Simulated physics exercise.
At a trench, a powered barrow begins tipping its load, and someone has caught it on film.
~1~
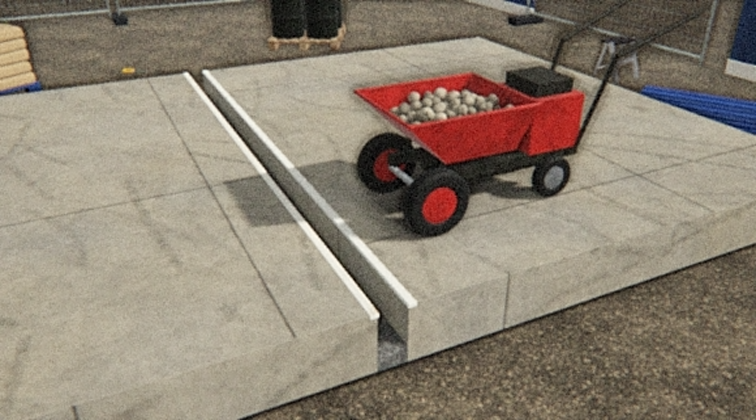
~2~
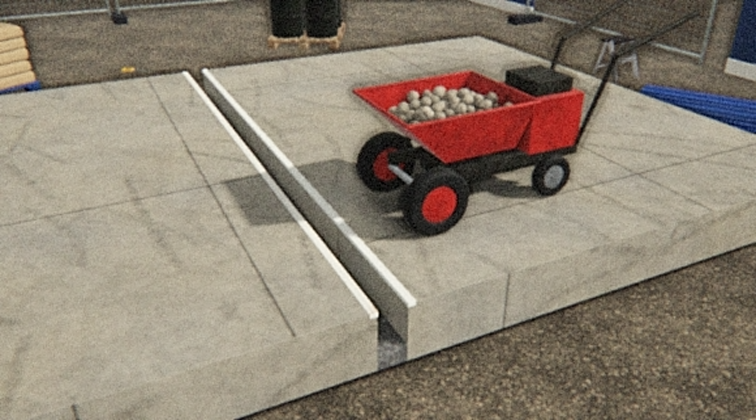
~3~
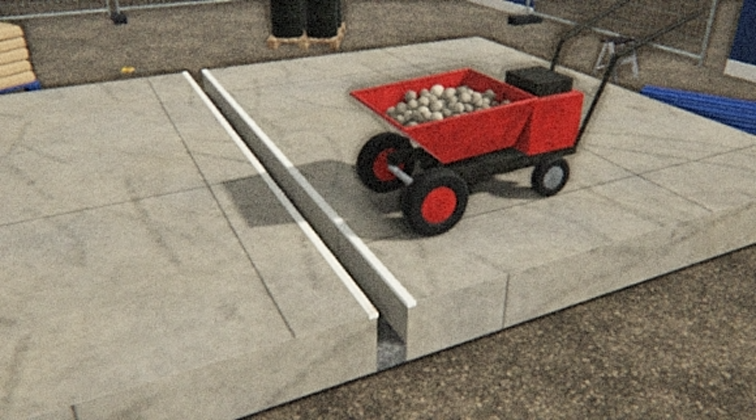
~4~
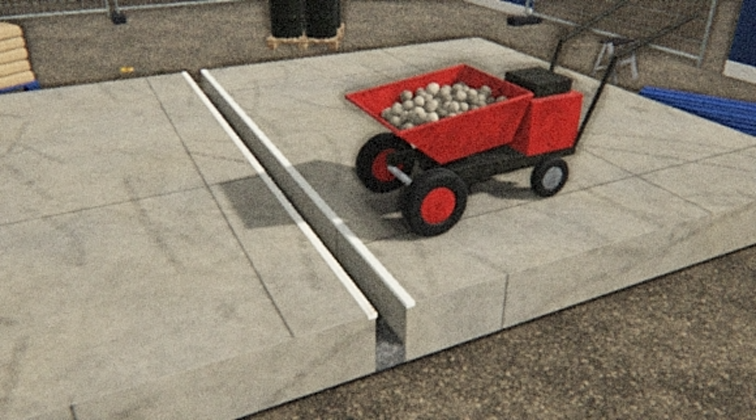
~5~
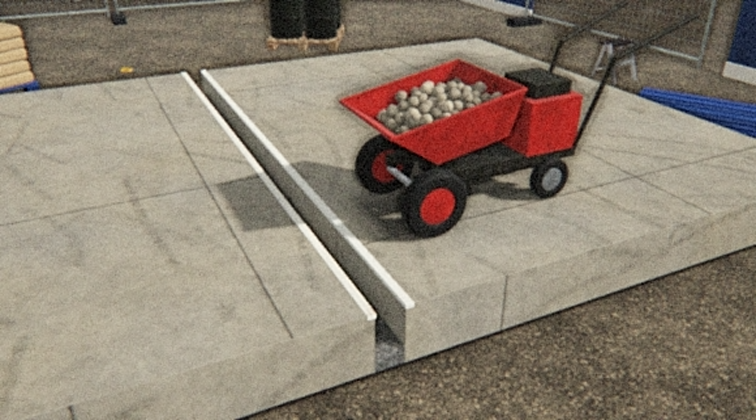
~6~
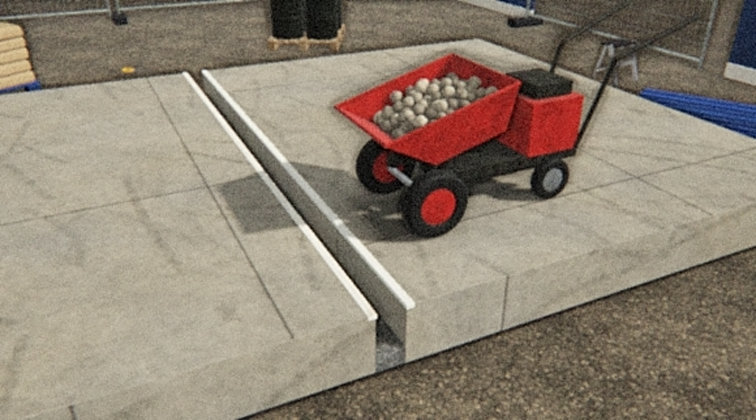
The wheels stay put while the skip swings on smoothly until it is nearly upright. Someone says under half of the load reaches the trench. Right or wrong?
Right.
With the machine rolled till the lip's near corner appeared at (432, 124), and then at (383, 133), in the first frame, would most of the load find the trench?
Stop 1: Beyond half. Stop 2: Short of half.
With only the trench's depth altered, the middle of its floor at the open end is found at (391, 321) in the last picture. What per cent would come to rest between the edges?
It comes out near 30 percent.
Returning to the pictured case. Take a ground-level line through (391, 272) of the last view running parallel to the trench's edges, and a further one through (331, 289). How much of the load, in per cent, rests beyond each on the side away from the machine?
The first comes to 100 %, the second to 50 %.
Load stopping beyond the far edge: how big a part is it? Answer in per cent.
That share comes out near 65 in a hundred.
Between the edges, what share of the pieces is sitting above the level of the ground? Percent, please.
Roughly 5 percent of them.
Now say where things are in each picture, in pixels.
The first picture shows lip of the skip at (410, 128), level; top of the load at (455, 104), river pebbles; first edge of the trench at (386, 273); far edge at (349, 283), the trench under half as wide as the skip, and about as deep as wide.
The second picture shows lip of the skip at (408, 128), level; top of the load at (454, 103).
The third picture shows lip of the skip at (405, 130), tipped barely; top of the load at (452, 102).
The fourth picture shows lip of the skip at (399, 134), tipped a little; top of the load at (460, 99).
The fifth picture shows lip of the skip at (393, 140), tipped a little; top of the load at (455, 96).
The sixth picture shows lip of the skip at (387, 146), tipped clearly; top of the load at (458, 95); first edge of the trench at (384, 274); far edge at (348, 283).
Soon after the last picture, skip tipped steeply; all in the skip.
A little later, skip tipped right over; about two thirds in the skip; a small part in or heaped over the trench; about a quarter beyond it; a stray few falling.
Later still, skip tipped right over; a small part in the skip; about a quarter in or heaped over the trench; about two thirds beyond it.
At rest, skip tipped right over; a stray few in the skip; about a third in or heaped over the trench; about two thirds beyond it.
